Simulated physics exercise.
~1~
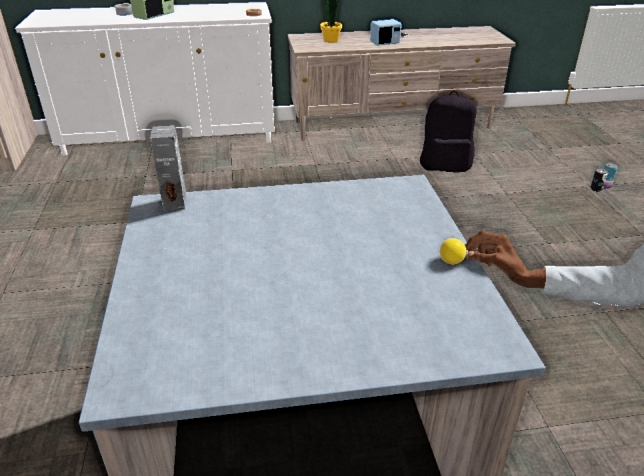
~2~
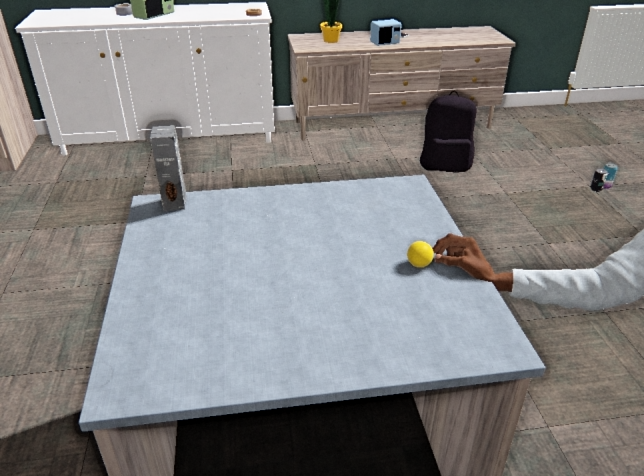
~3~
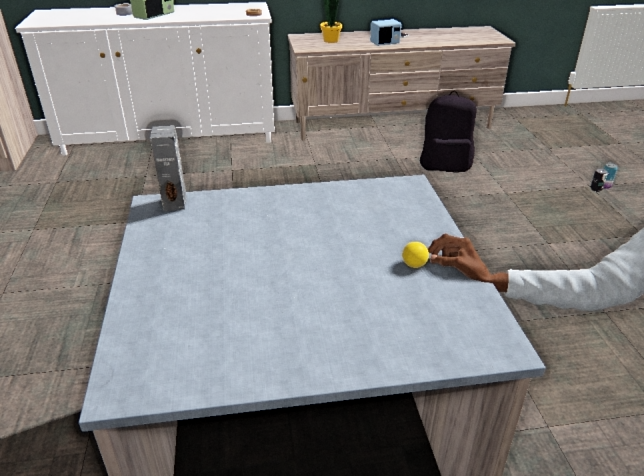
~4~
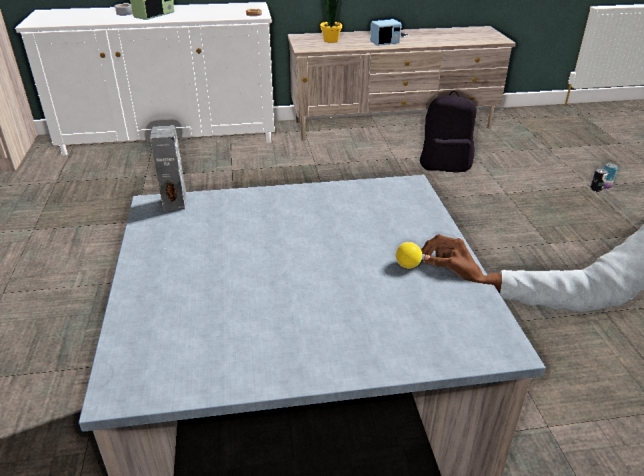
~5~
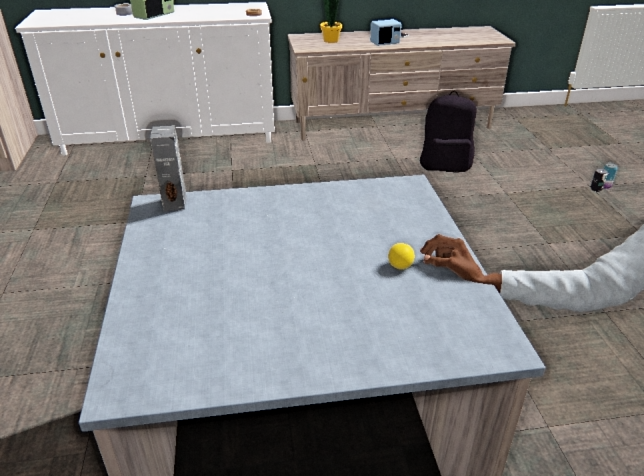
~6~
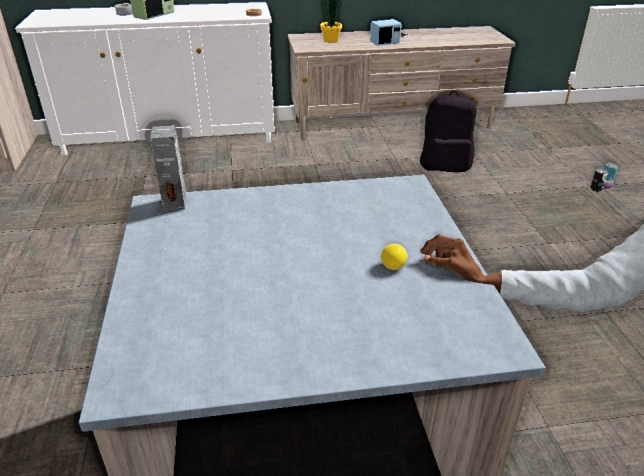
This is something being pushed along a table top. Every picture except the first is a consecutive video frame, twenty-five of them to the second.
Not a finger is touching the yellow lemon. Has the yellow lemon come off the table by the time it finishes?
No.
Then, 0.20 s later than the last frame, yellow lemon moved well along near (360, 260).
Then, 0.40 s later than the last frame, yellow lemon moved well along near (330, 263).
Then, 0.70 s later than the last frame, yellow lemon moved well along near (294, 266).
Then, 1.00 s later than the last frame, yellow lemon moved well along near (269, 268).
When it is over, moved from the start, yellow lemon. End places, in pixels of the last picture, yellow lemon near (252, 270).
